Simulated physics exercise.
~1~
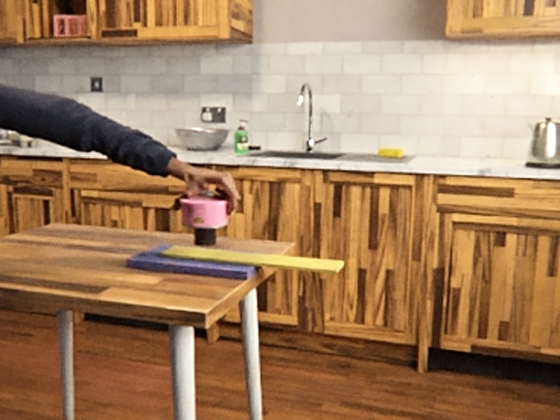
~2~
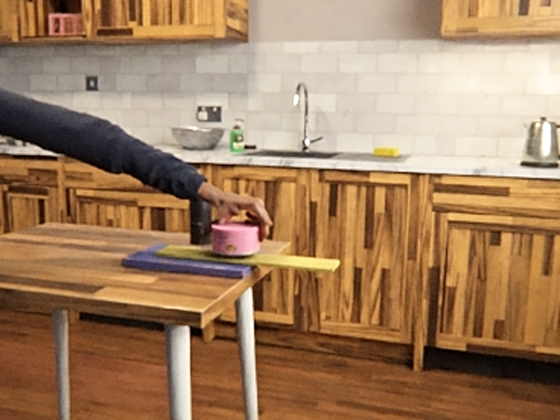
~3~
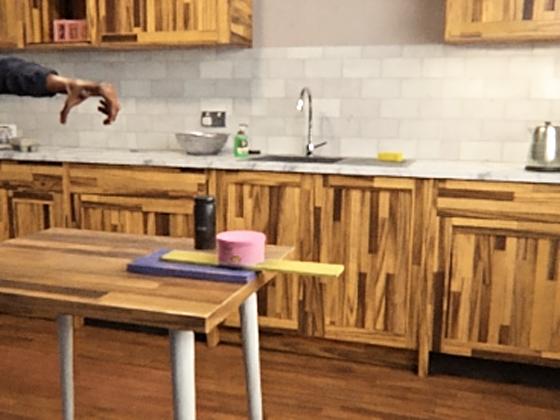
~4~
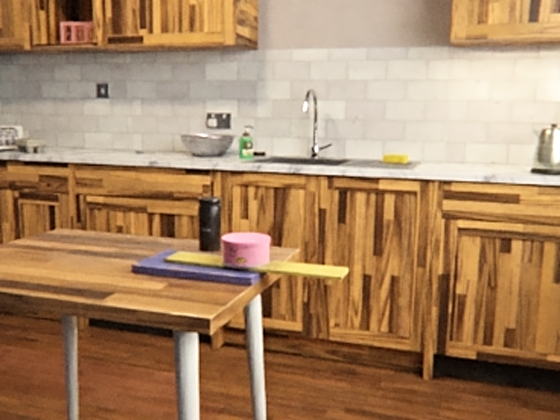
A hand lowered a pink tub onto a yellow board that lay across a blue slab and stuck out past the table's edge, near a black jar, then let go and drew back, and the board stayed balanced with the tub on it.
